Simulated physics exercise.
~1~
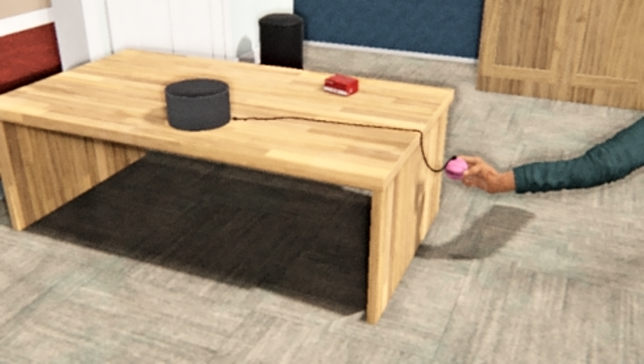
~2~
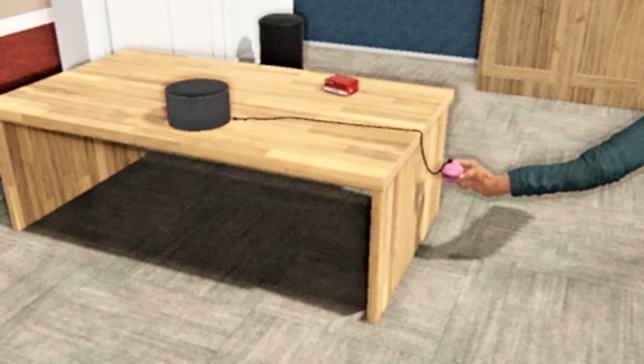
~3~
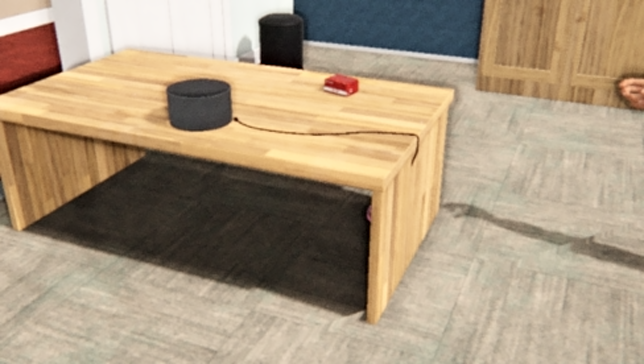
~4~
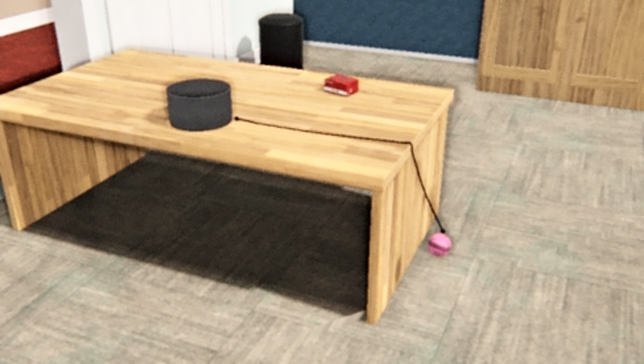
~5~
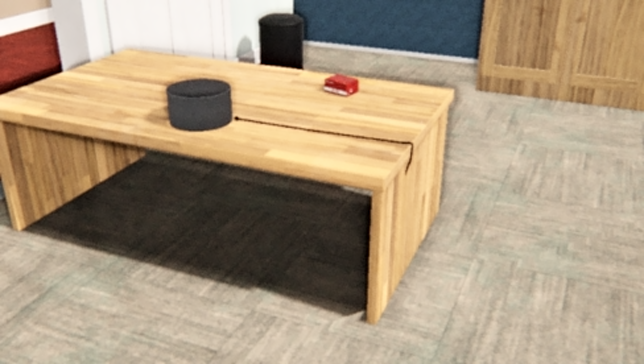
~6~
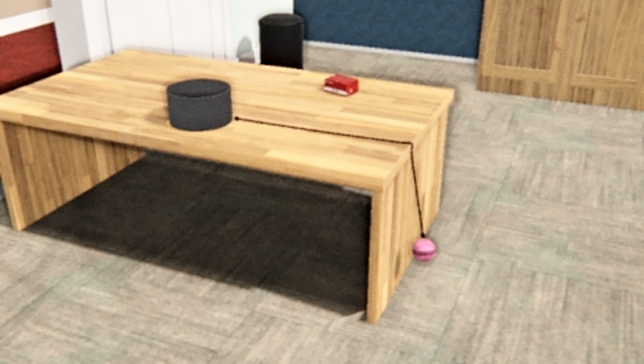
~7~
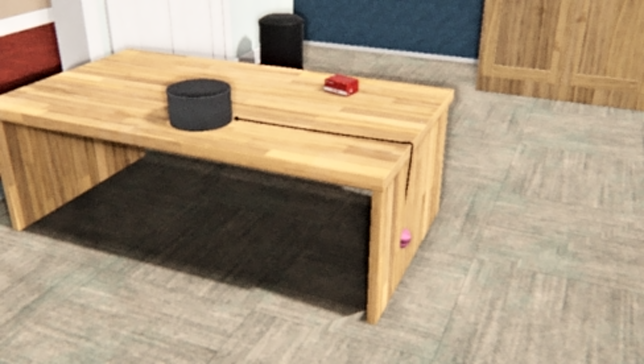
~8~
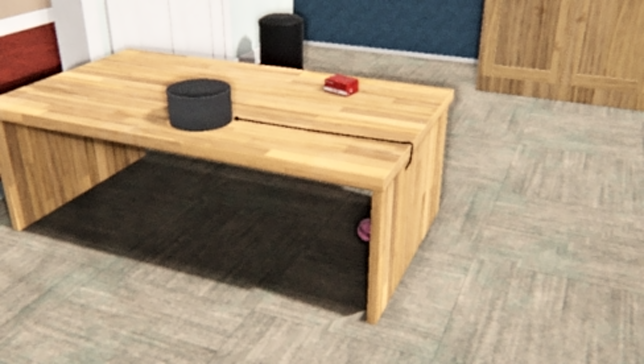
An arm in a dark teal sleeve reaches in from the right, holding a pink ball beside a pale wooden desk on a grey floor, seen from slightly above. A dark cord runs from a round charcoal pot across the desktop and over the right edge to the ball, with a small red box lying farther back. The fingers let go, and the hand withdraws as the ball drops and swings in under the desk. It swings back out to the right, then passes in and out of sight beneath the desk. At the end it still hangs, partly behind the side panel, while pot and box stay put.
